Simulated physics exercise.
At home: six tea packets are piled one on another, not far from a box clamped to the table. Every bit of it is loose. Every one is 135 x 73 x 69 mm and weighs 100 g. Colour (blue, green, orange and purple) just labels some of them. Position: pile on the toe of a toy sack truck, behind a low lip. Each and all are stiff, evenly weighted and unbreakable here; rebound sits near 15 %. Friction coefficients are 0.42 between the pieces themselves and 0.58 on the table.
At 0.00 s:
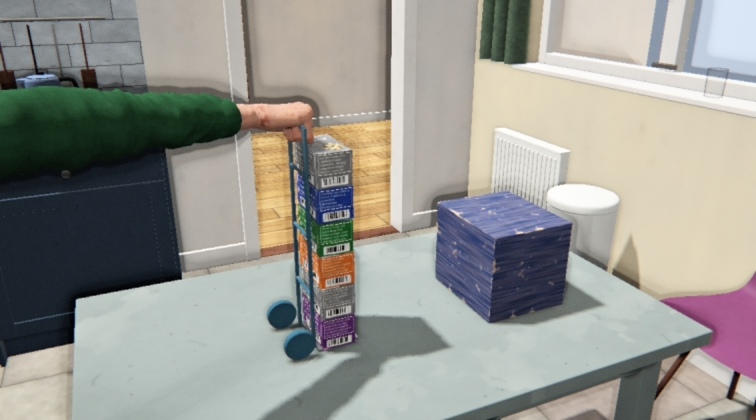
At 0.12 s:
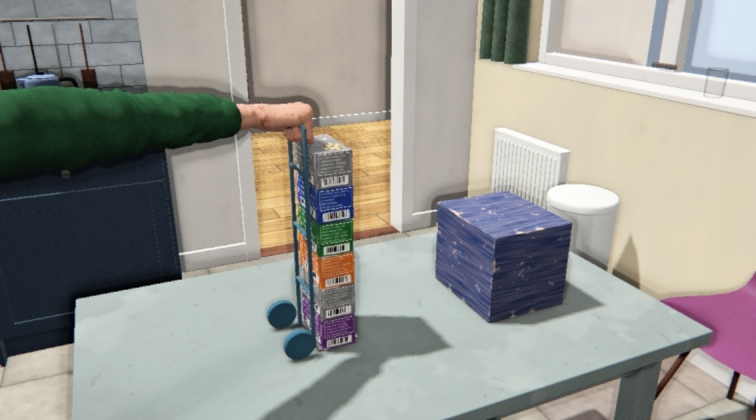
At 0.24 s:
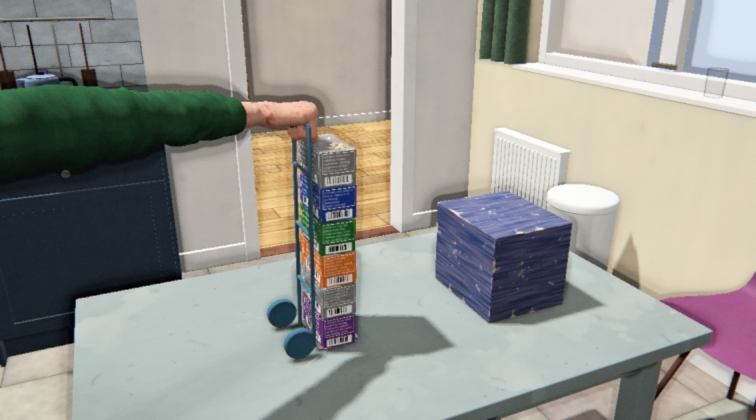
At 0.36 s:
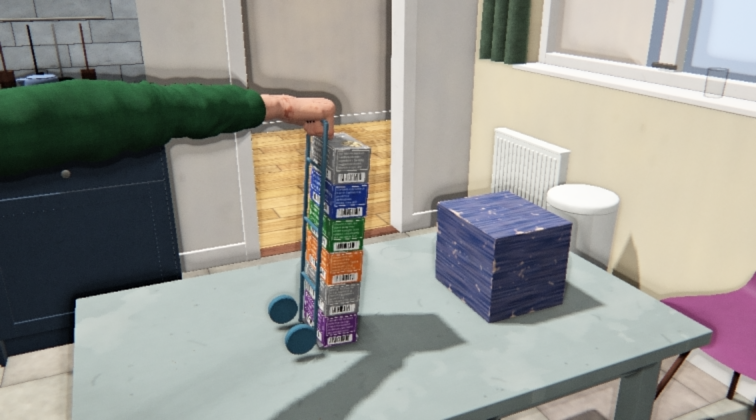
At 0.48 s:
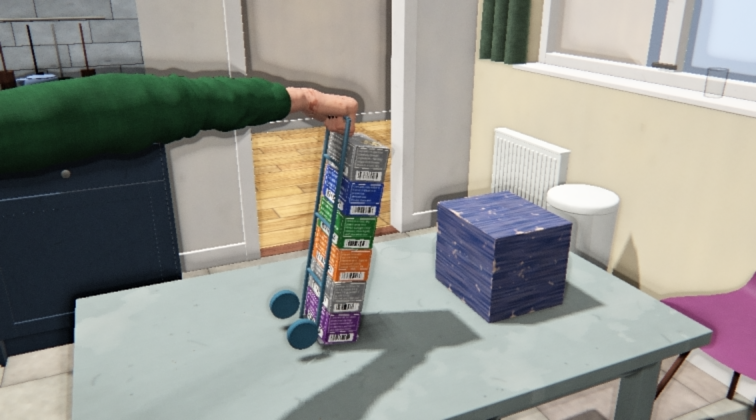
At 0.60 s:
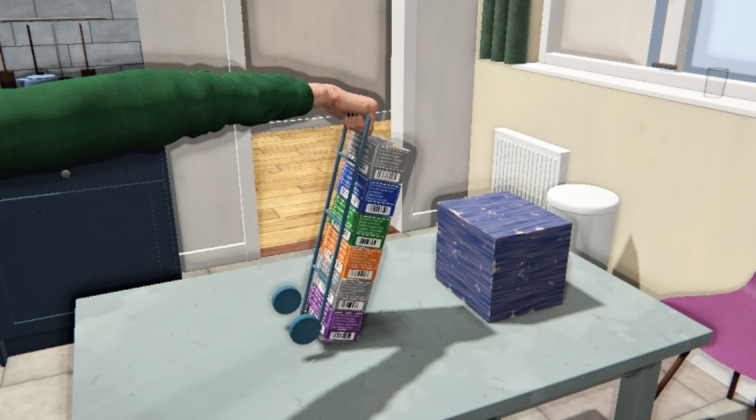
A hand in a green sleeve held a small blue sack truck stacked with colourful packets upright on a table, then tilted it steadily to the right, toward a dark blue box, the packets leaning with it.
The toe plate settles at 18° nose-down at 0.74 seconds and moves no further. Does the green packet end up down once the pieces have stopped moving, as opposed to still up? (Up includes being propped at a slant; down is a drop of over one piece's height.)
It ends low.
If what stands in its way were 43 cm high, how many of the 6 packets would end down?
Then 2.
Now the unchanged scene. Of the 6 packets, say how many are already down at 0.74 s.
That makes 0 by then, as I count it.
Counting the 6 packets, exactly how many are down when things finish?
It comes to 3.
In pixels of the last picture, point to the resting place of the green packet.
In the final picture it sits close to (424, 250).
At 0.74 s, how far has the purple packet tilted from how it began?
Its tilt comes to about 30° at that moment.
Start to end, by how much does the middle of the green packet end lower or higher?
10 cm lower.
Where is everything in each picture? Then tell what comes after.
In the first frame (we follow the side turned to the camera), truck frame (306, 177) 0° forward; green packet (336, 239); orange packet (338, 271); purple packet (339, 332); no piece has moved.
The second frame shows truck frame (306, 177) 0° forward; green packet (336, 239).
The third frame shows truck frame (310, 176) 1° forward; green packet (339, 238); blue packet (340, 205) displaced 6 mm; 2 stirred so far.
The fourth frame shows truck frame (324, 171) 5° forward; green packet (348, 236) tipped 5°; blue packet (351, 202) tipped 5°; steepest lean 5°, the packet at (353, 166); 6 stirred so far.
The fifth frame shows truck frame (342, 167) 11° forward; green packet (359, 233) tipped 11°; blue packet (366, 200) tipped 11°; steepest lean 11°, the packet at (371, 165); 6 stirred so far.
The sixth frame shows truck frame (357, 165) 15° forward; green packet (372, 232) tipped 17°; blue packet (382, 199) tipped 17°; orange packet (363, 265) tipped 17°; steepest lean 17°, the packet at (391, 166); 6 stirred so far.
Around 0.74 s, none of the 6 packets down, 6 disturbed; green packet tipped 29°; blue packet tipped 29°, 22 mm lower.
Around 0.86 s, 2 of the 6 packets down; green packet tipped 50°, 6 cm lower; purple packet tipped 50°.
Finally (1.8 s), 3 of the 6 packets down; green packet tipped 59°, 10 cm lower; blue packet tipped 59°, 13 cm lower; orange packet tipped 59°, 6 cm lower. Seen by the last camera, middles, green packet near (424, 250), blue packet near (446, 230).
